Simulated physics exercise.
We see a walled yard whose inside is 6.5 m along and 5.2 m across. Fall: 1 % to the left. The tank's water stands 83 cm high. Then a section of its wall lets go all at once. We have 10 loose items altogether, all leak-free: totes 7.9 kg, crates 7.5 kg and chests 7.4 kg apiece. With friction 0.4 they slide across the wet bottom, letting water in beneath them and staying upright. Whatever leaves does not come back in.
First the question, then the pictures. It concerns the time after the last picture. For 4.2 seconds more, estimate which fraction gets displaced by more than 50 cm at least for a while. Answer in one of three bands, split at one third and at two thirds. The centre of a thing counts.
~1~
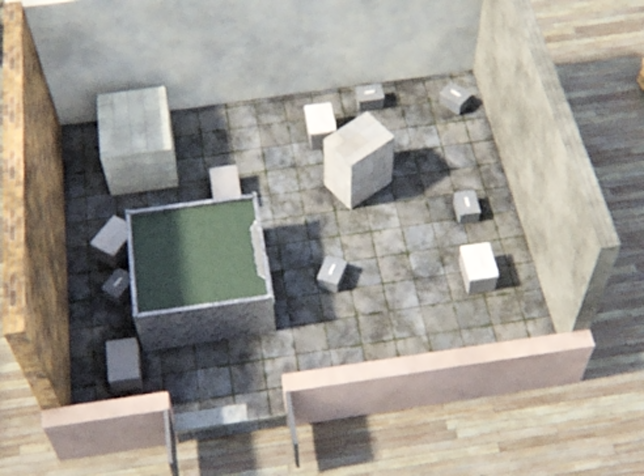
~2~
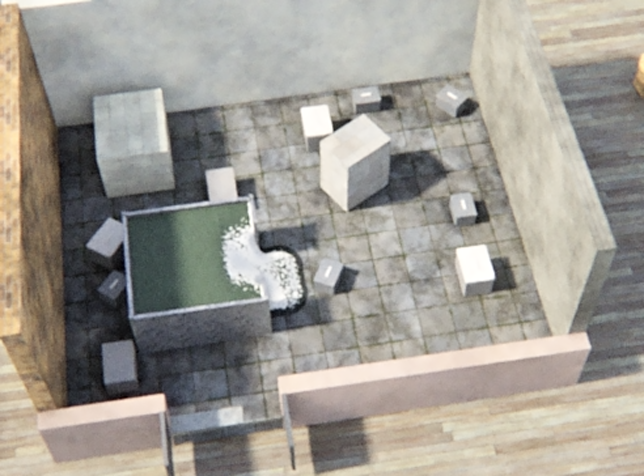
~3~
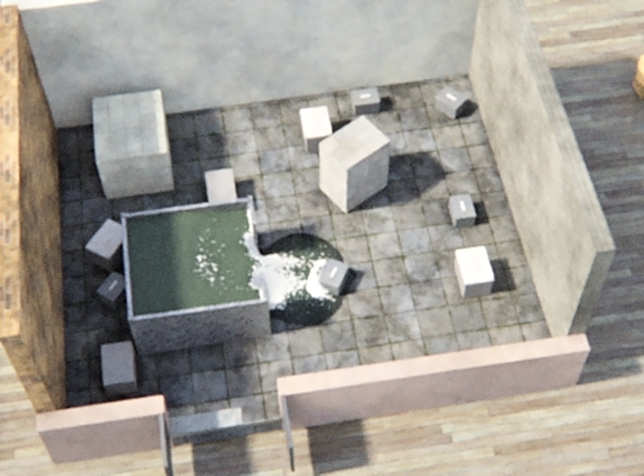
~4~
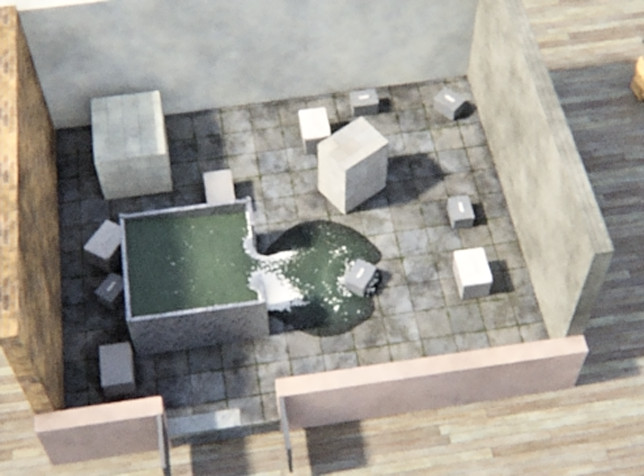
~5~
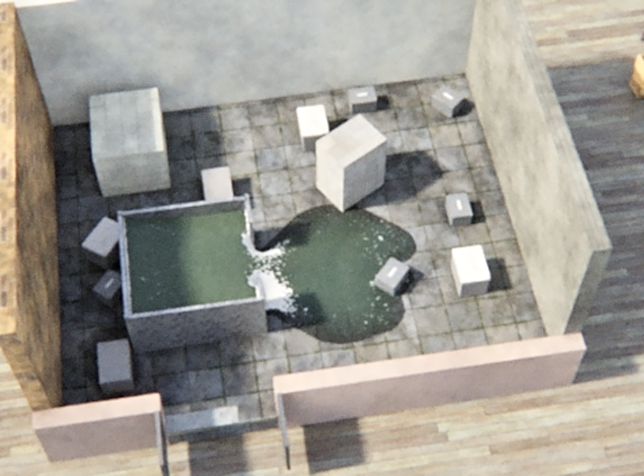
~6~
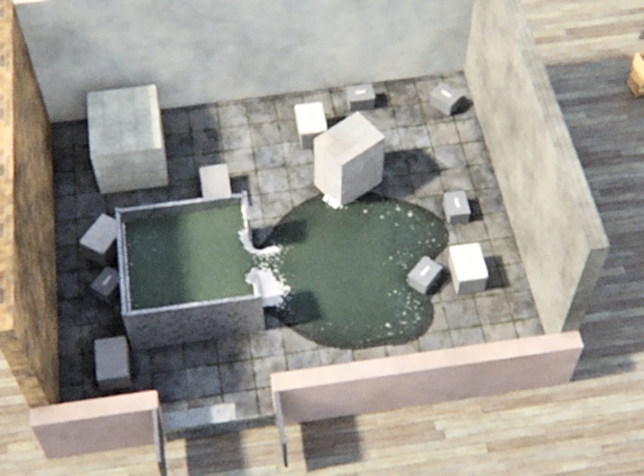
One to two thirds.
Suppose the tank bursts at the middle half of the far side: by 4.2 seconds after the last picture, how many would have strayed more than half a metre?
Result: 7.
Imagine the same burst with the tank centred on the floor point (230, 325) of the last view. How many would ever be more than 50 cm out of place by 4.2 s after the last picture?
Count: 6.
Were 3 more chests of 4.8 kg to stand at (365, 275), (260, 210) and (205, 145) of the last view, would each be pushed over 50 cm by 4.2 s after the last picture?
In order: Beyond it, within it, within it.
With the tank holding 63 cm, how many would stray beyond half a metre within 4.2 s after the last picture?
5.
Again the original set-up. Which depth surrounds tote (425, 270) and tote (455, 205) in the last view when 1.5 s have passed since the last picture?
First roughly 8 cm, second roughly 26 cm.
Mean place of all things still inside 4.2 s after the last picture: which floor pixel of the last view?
Somewhere near (277, 205).
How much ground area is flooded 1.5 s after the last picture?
Somewhere about 18 m2, give or take.
Then, 0.4 s after the last picture 1 of 10 are over 50 cm from their spots; 0 afloat.
Then, 1.5 s after the last picture 3 of 10 are over 50 cm from their spots; 2 afloat.
Then, 2.8 s after the last picture 3 of 10 are over 50 cm from their spots; 4 afloat.
Then, 4.2 s after the last picture 6 of 10 are over 50 cm from their spots, and 6 have been at some point; 3 afloat.
